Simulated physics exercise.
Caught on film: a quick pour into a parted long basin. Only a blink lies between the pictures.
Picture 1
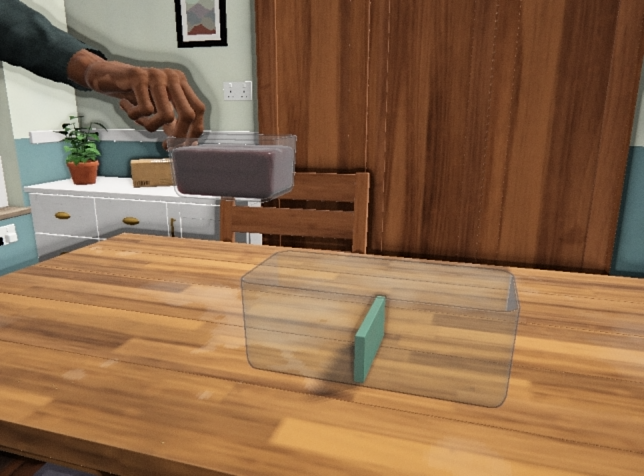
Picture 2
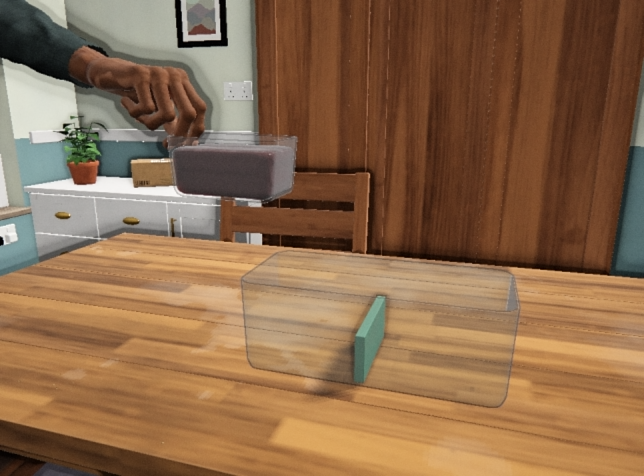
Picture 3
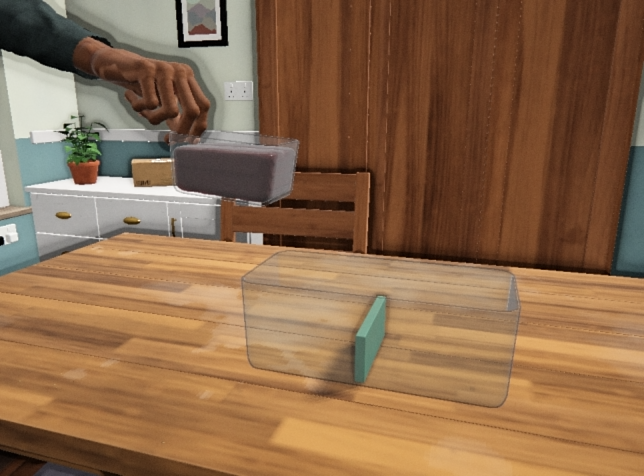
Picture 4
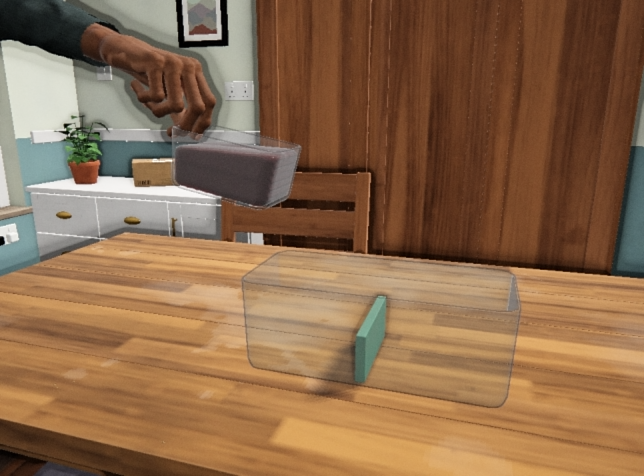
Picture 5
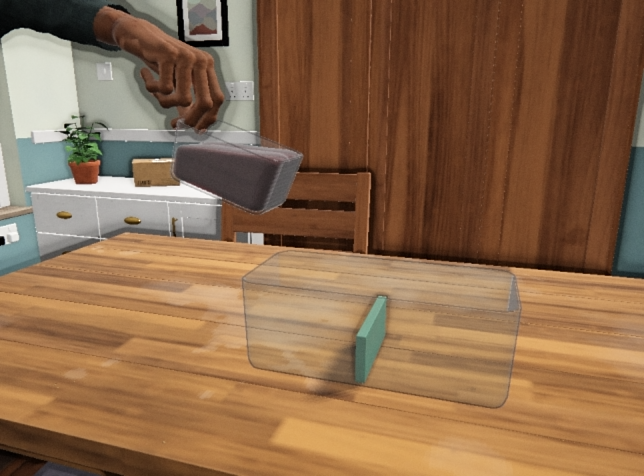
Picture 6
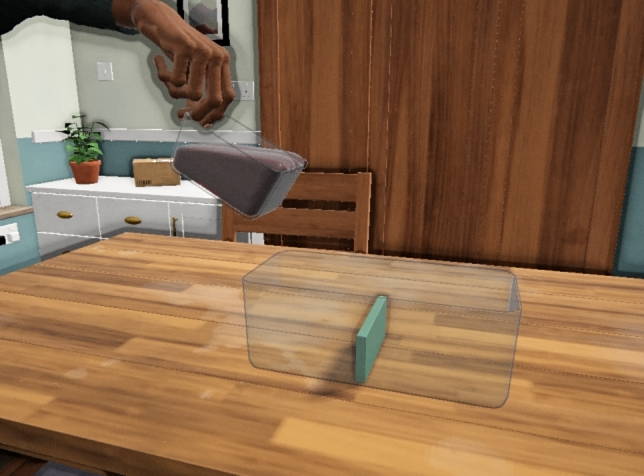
In a room with a wooden table, a hand holds a small clear container of dark purplish-grey contents above and to the left of a long, clear basin with a green divider. The container hangs nearly level at first, then the hand rises and tilts it steadily downward to the right.
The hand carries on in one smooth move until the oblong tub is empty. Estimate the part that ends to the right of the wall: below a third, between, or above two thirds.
In the end under a third is right of the wall.
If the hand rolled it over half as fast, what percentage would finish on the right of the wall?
Some 0 per cent.
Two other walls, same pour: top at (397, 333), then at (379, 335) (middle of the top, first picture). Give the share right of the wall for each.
The first gives 10 %, the second 15 %.
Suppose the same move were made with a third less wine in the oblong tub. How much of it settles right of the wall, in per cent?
It comes to 0 per cent or so.
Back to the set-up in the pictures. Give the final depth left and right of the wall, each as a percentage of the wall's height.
Left about 60, right about 0.
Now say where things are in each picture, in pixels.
Tilt 0°; pouring edge (285, 140); surface from (190, 147) to (285, 150); the long basin's rim runs from (260, 266) to (516, 291); the wall's top is at (371, 316), in the first frame.
Tilt 1°; pouring edge (286, 141); surface from (190, 147) to (286, 150), in the second frame.
Tilt 5°; pouring edge (288, 145); surface from (192, 146) to (287, 151), in the third frame.
Tilt 11°; pouring edge (290, 151); surface from (193, 146) to (290, 153), in the fourth frame.
Tilt 19°; pouring edge (292, 160); surface from (194, 146) to (293, 156), in the fifth frame.
Tilt 29°; pouring edge (293, 171); surface from (194, 146) to (294, 163); 4 per cent is over the edge, in the sixth frame.
A moment on, the oblong tub is tipped on its side and 29 per cent is still to pour, 30 is left of the wall and 0 right of it.
Next, the oblong tub is tipped on its side and 8 per cent is still to pour, 84 is left of the wall and 1 right of it.
Then the oblong tub is tipped on its side and 2 per cent is still to pour, 91 is left of the wall and 3 right of it.
Later the oblong tub is tipped on its side and 0 per cent is still to pour, 94 is left of the wall and 3 right of it.
In the end 95 per cent lies left of the wall, 3 right of it and 2 outside.
